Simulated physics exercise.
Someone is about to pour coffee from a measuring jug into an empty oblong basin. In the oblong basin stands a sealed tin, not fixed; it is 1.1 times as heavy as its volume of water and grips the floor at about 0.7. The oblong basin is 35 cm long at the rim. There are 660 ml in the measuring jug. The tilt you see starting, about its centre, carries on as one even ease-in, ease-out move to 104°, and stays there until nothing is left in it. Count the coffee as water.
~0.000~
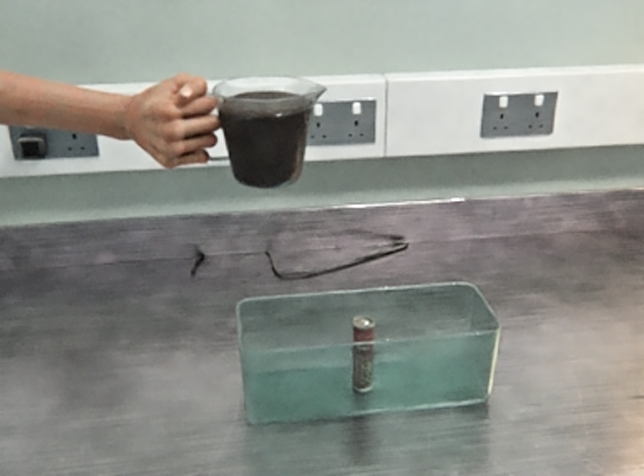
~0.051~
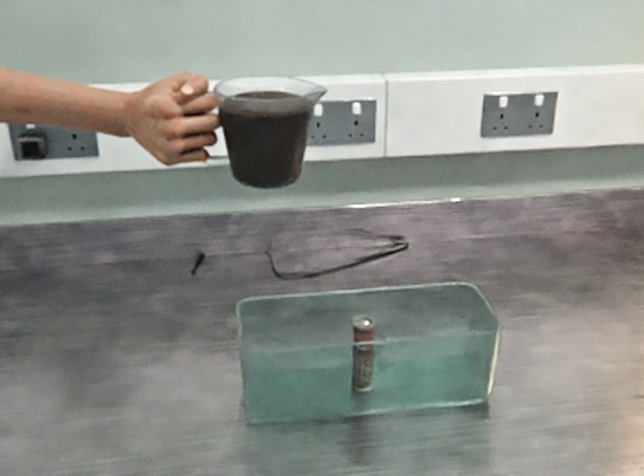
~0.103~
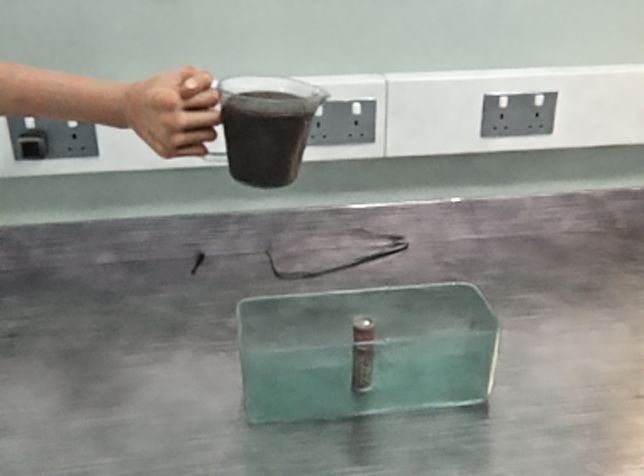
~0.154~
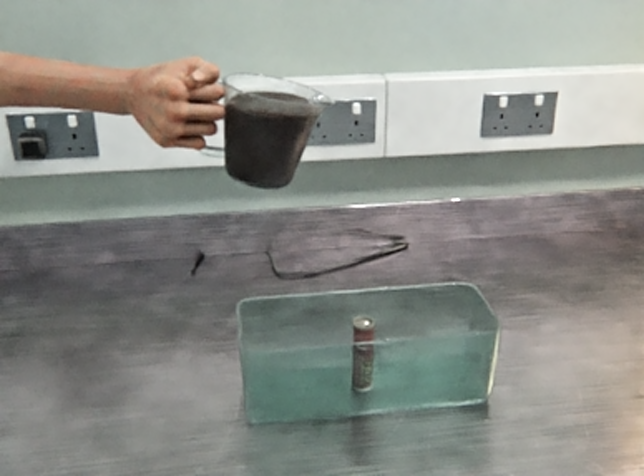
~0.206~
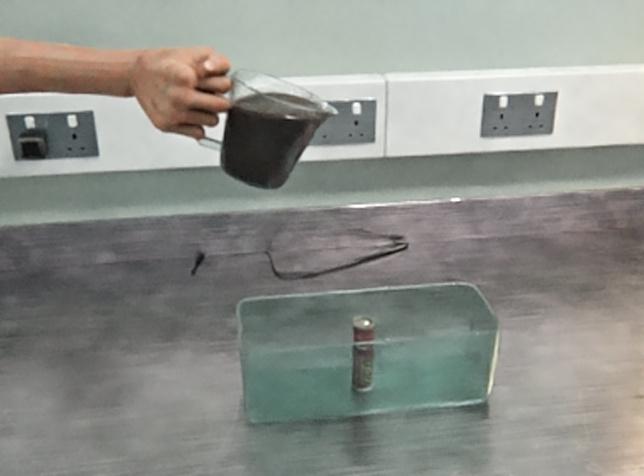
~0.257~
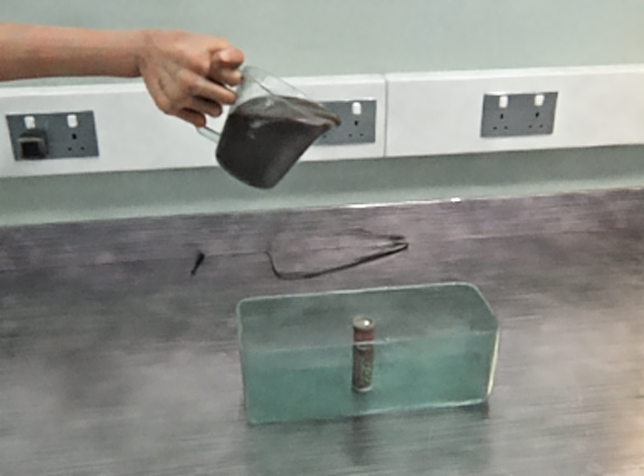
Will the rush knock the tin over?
It keeps standing.
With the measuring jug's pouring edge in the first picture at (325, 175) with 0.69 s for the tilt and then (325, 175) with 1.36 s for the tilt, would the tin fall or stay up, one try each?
First it topples; then it topples.
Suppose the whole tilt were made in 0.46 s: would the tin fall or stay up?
Then it remains upright.
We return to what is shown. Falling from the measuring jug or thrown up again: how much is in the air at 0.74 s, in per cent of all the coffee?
Some 30 per cent.
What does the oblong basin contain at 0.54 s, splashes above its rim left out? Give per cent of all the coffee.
About 8 per cent.
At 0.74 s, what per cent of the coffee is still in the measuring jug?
Near 7 in a hundred.
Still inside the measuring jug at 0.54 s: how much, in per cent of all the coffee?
About 46 per cent.
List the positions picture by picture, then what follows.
Tilt 0°; pouring edge (327, 87); surface from (219, 102) to (312, 99); the oblong basin's rim runs from (239, 326) to (488, 306); the tin's top is at (364, 325), in the first picture.
Tilt 1°; pouring edge (328, 88); surface from (219, 102) to (312, 100), in the second picture.
Tilt 6°; pouring edge (331, 93); surface from (221, 100) to (314, 101), in the third picture.
Tilt 12°; pouring edge (335, 101); surface from (226, 100) to (319, 104), in the fourth picture.
Tilt 21°; pouring edge (338, 112); surface from (229, 105) to (327, 106), in the fifth picture.
Tilt 32°; pouring edge (340, 125); surface from (230, 112) to (332, 114); 1 per cent is over the edge, in the sixth picture.
By 0.54 s the tilt is 92° and 46 per cent is still to pour; the tin stands where it began.
By 0.74 s the tilt is 104° and 7 per cent is still to pour; the tin stands where it began.
By 0.96 s the tilt is 104° and 0 per cent is still to pour; the tin stands where it began.
By 1.19 s the tilt is 104° and 0 per cent is still to pour; the tin stands where it began.
At rest the tin stands where it began.
